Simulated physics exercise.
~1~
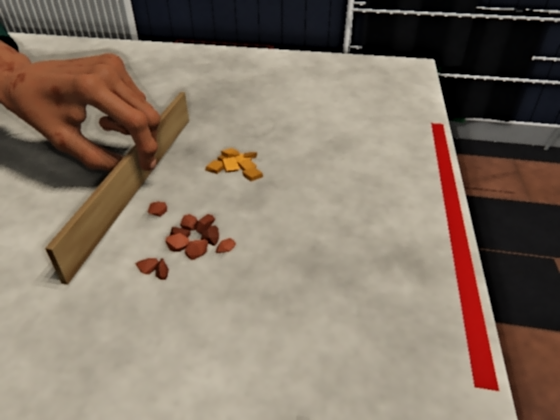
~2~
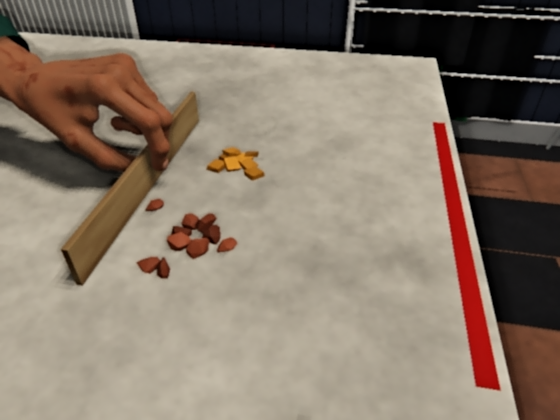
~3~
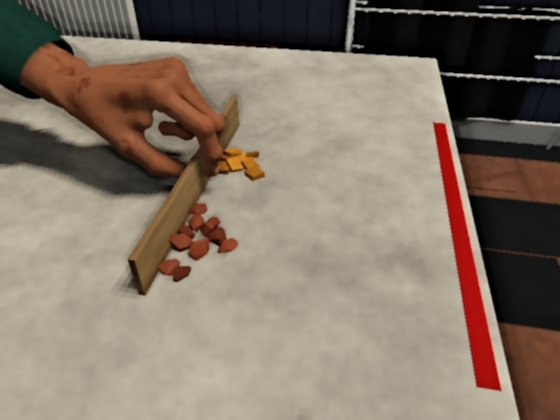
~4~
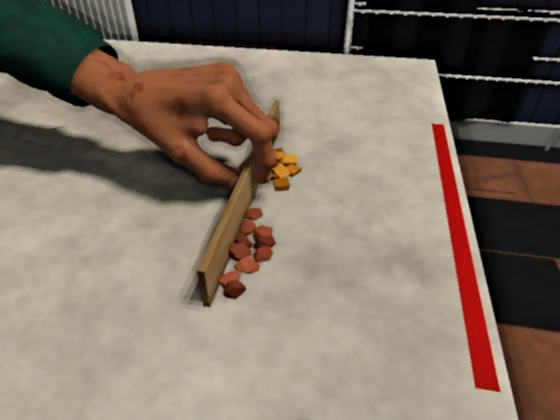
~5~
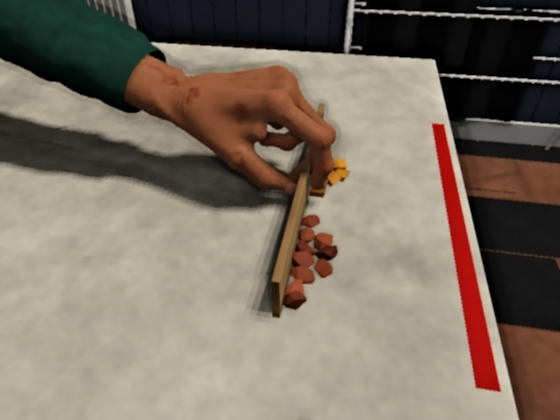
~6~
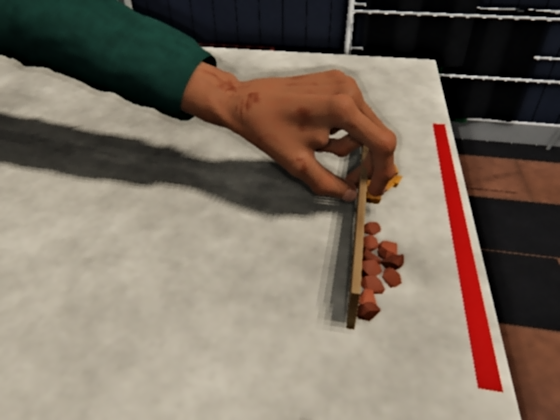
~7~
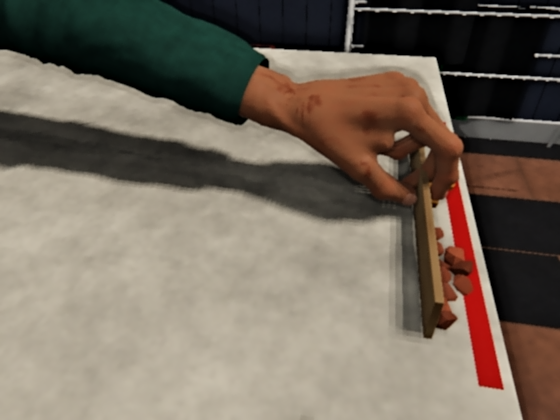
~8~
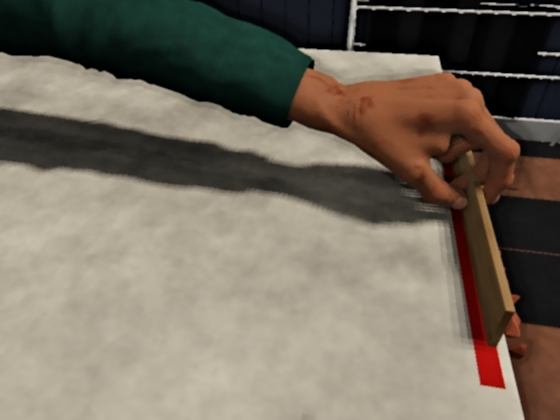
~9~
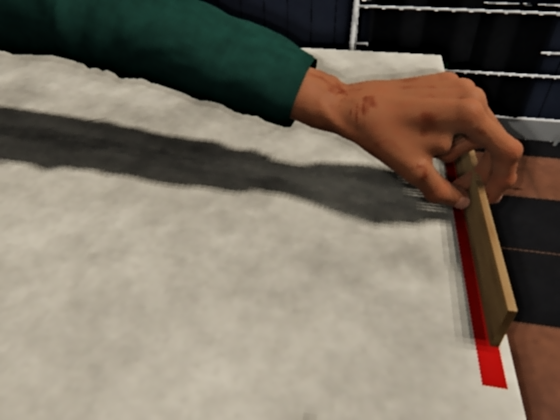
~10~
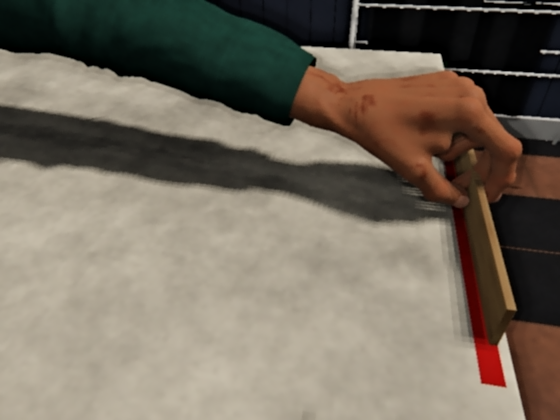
Hand in a green sleeve sliding a wooden strip rightward, pushing reddish and yellow-orange chunks off the table edge, then stopping at red tape.
